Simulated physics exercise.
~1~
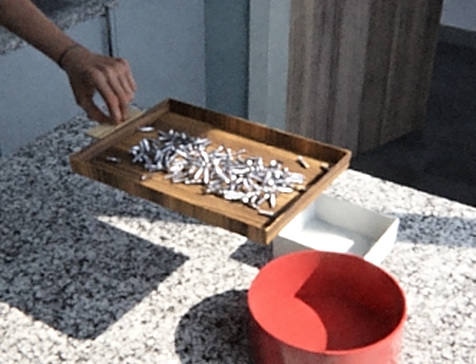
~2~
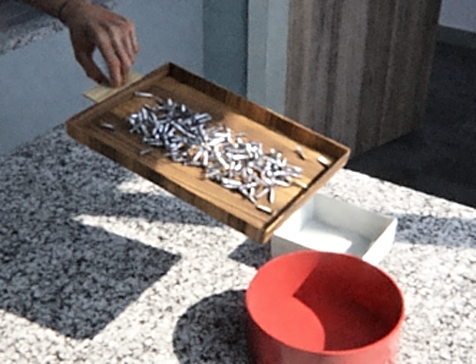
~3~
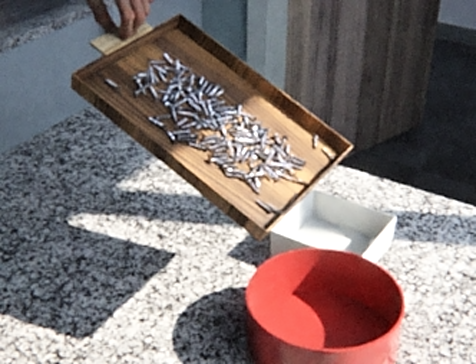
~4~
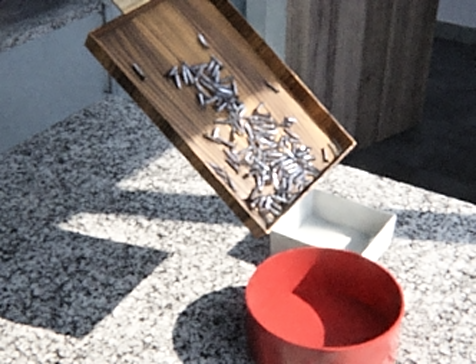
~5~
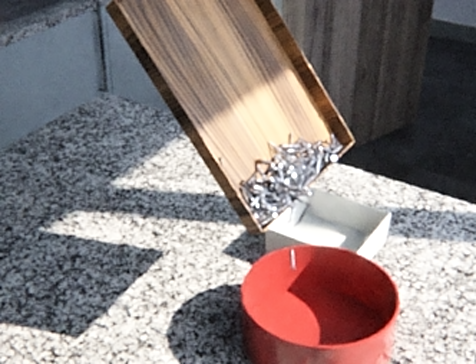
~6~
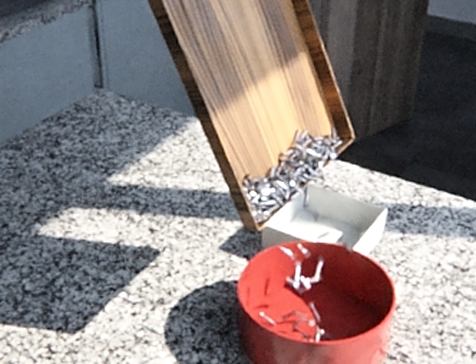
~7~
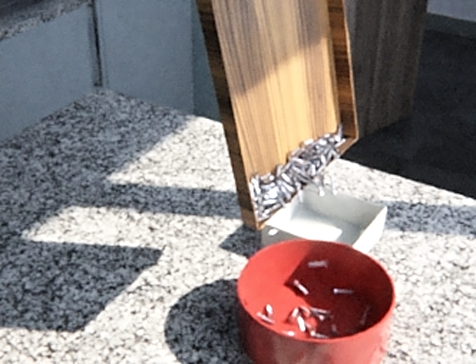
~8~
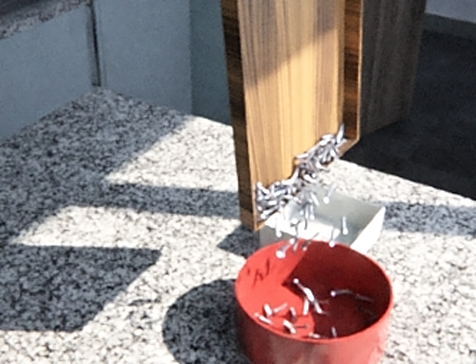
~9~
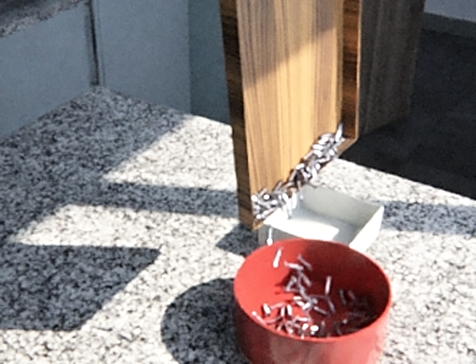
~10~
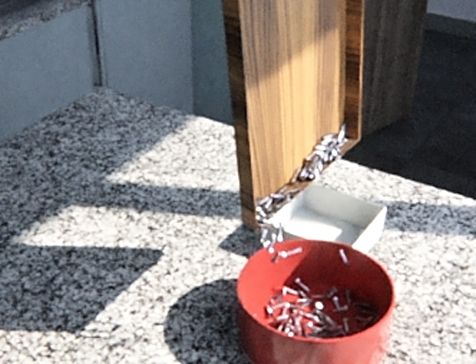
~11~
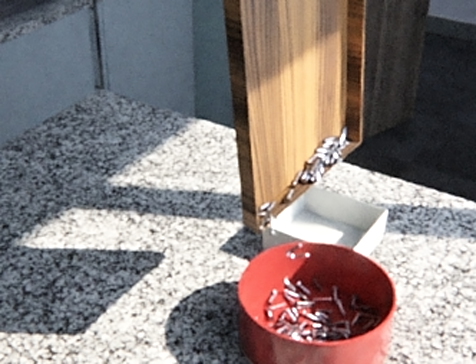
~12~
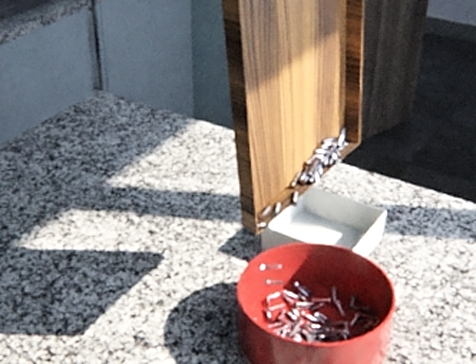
We see a hand lift one end of a wooden tray of small metal screws until it stands upright above a granite surface, spilling most of them into a red pot beside an empty white tin, while some remain in the tray's lower corner.
